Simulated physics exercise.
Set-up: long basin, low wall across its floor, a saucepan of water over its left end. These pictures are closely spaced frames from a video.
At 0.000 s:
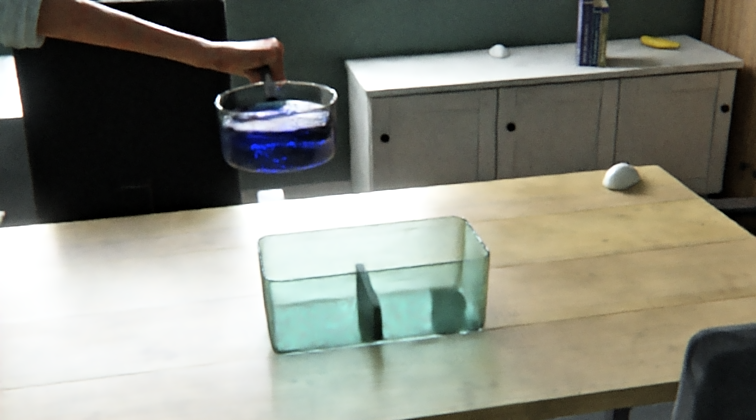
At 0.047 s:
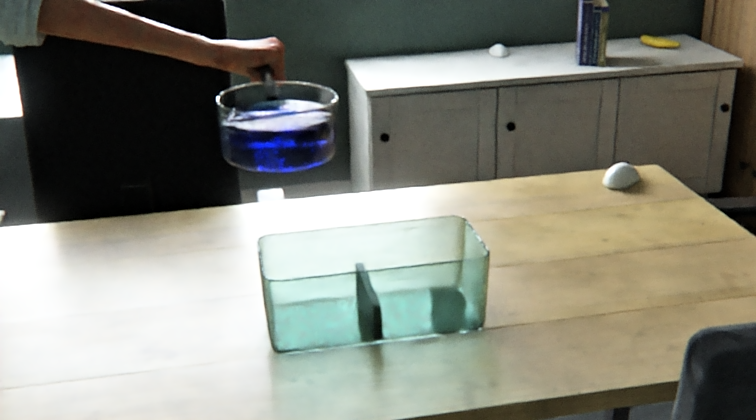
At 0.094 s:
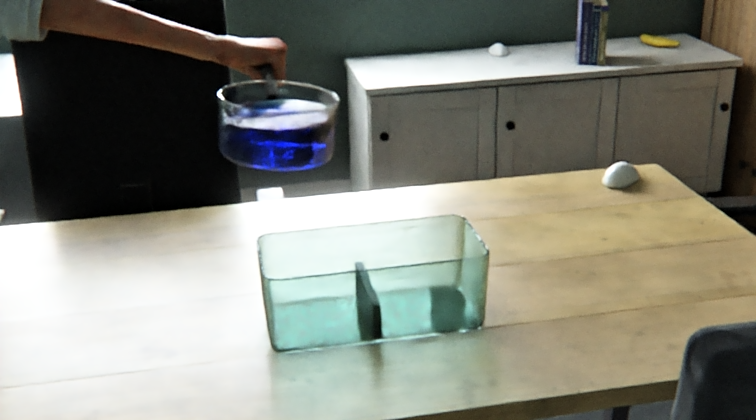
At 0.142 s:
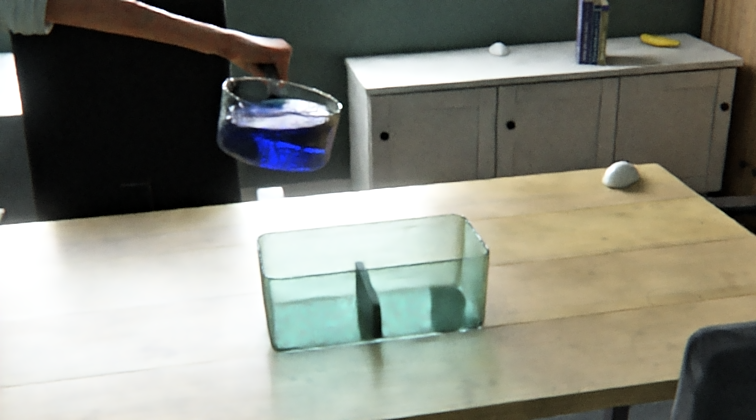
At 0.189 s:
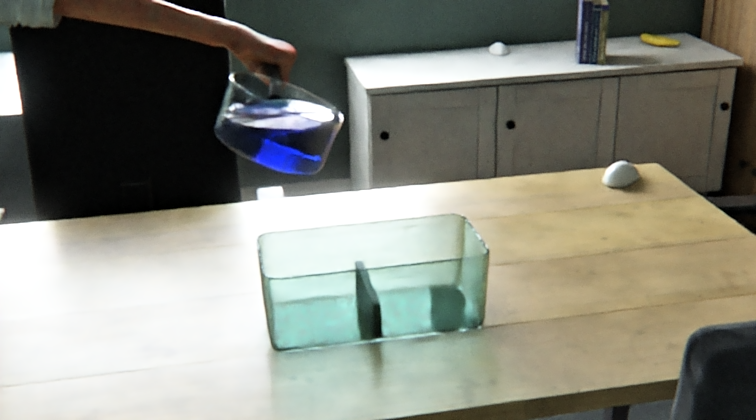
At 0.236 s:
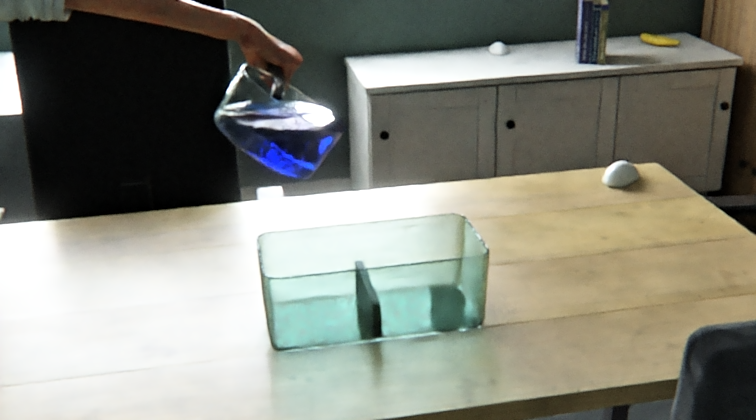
A hand holds a saucepan of blue water above a long basin and tilts it rightward.
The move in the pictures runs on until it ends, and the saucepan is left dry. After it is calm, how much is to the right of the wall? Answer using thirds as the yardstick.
Between a third and two thirds of it.
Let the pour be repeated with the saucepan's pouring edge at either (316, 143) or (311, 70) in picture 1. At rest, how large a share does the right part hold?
Estimate, first then second: 15 per cent and 40 per cent.
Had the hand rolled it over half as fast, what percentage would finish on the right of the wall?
About 70 per cent.
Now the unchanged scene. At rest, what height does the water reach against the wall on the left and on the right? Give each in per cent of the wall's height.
Once still, it is 30 % on the left and 40 % on the right.
By 0.50 s the tilt is 104° and 20 per cent is still to pour, 1 is left of the wall and 22 right of it.
By 0.70 s the tilt is 114° and 3 per cent is still to pour, 29 is left of the wall and 58 right of it.
By 0.90 s the tilt is 114° and 0 per cent is still to pour, 41 is left of the wall and 55 right of it.
By 1.12 s the tilt is 114° and 0 per cent is still to pour, 42 is left of the wall and 55 right of it.
At rest 42 per cent lies left of the wall, 55 right of it and 3 outside.
